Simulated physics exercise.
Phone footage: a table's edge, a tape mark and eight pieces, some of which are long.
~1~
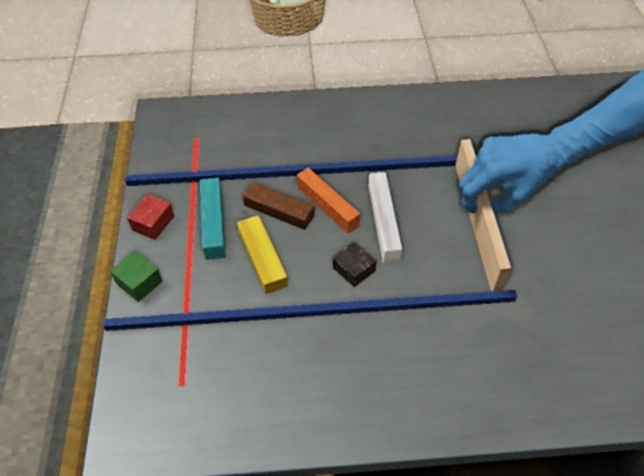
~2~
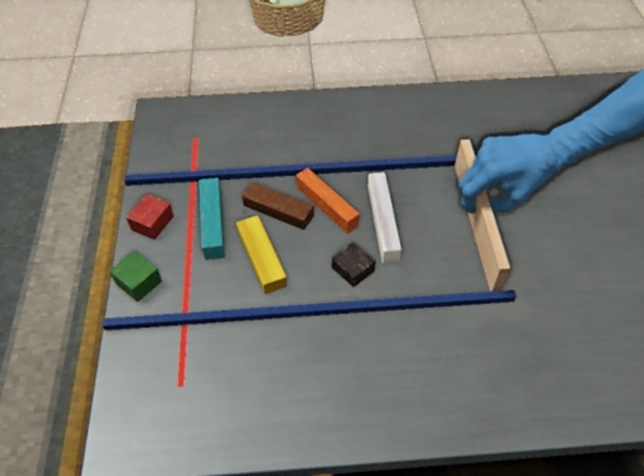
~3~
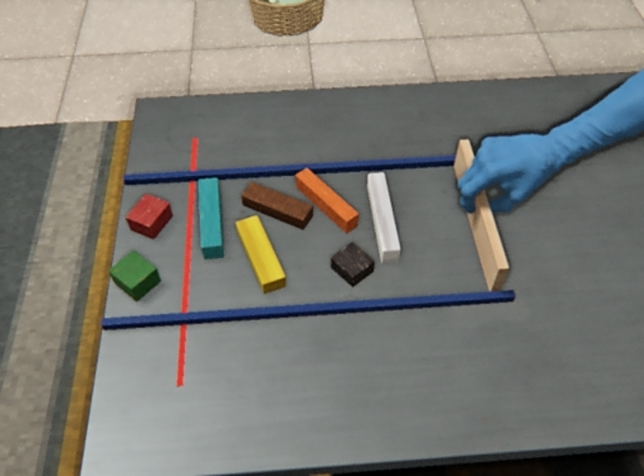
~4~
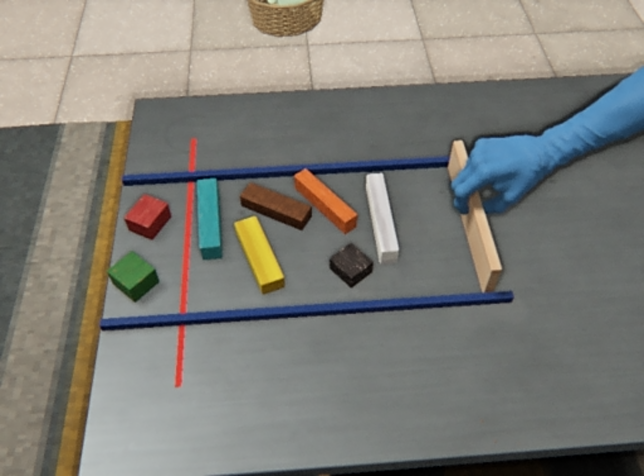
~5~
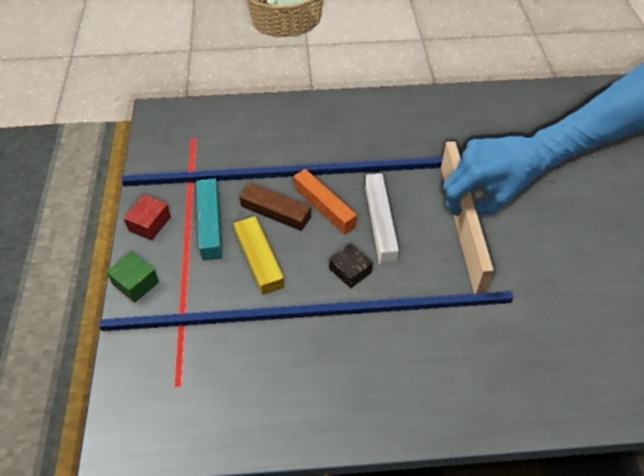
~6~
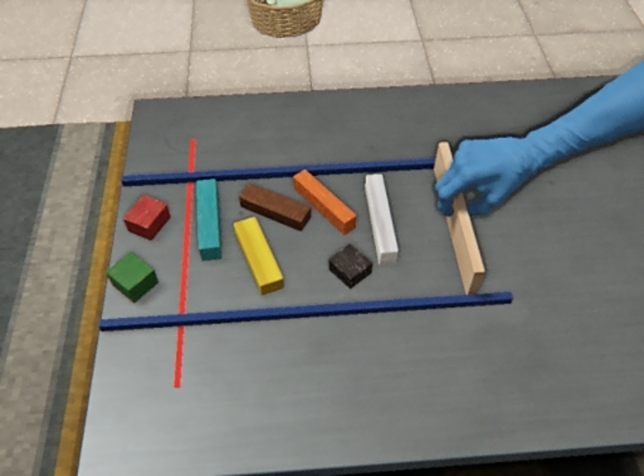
On a dark grey tabletop above pale floor tiles, seen from above at an angle, two blue rails run crosswise with a thin red line crossing them near the left edge. Red and green blocks sit left of the line, with turquoise, brown, yellow, orange, black and white pieces to its right. A blue-gloved hand slides an upright wooden board slightly left, touching no pieces, while the view barely shifts.
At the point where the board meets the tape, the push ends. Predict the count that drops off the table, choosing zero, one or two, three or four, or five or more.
Only one or two.
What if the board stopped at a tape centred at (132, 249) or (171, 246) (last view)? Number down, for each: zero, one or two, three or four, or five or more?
For the first tape the count would be at least five, for the second either three or four.
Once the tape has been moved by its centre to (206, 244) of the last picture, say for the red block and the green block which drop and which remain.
As for the red block, it is not retained; as for the green block, it is retained.
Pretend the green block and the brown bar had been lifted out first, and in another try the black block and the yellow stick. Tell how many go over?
Result: 1 in the first case, with 1 in the second.
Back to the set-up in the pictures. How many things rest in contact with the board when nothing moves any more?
The count in contact is 2.
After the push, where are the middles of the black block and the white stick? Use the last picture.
Close to (165, 297); the other close to (177, 231).
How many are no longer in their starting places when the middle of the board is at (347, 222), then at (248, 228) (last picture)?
4 and 7.
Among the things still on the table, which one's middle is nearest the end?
It's the turquoise bar.
A little later, none off yet; green block at rest near (133, 277); red block at rest near (147, 218); turquoise bar at rest near (209, 219).
Next, none off yet; green block at rest near (133, 277); red block at rest near (147, 218); turquoise bar at rest near (207, 219).
Later still, none off yet; green block at rest near (133, 277); red block shifted about its own width near (125, 217); turquoise bar shifted about its own width near (149, 221).
When it is over, the number that fall off is one or two; down, red block and green block.
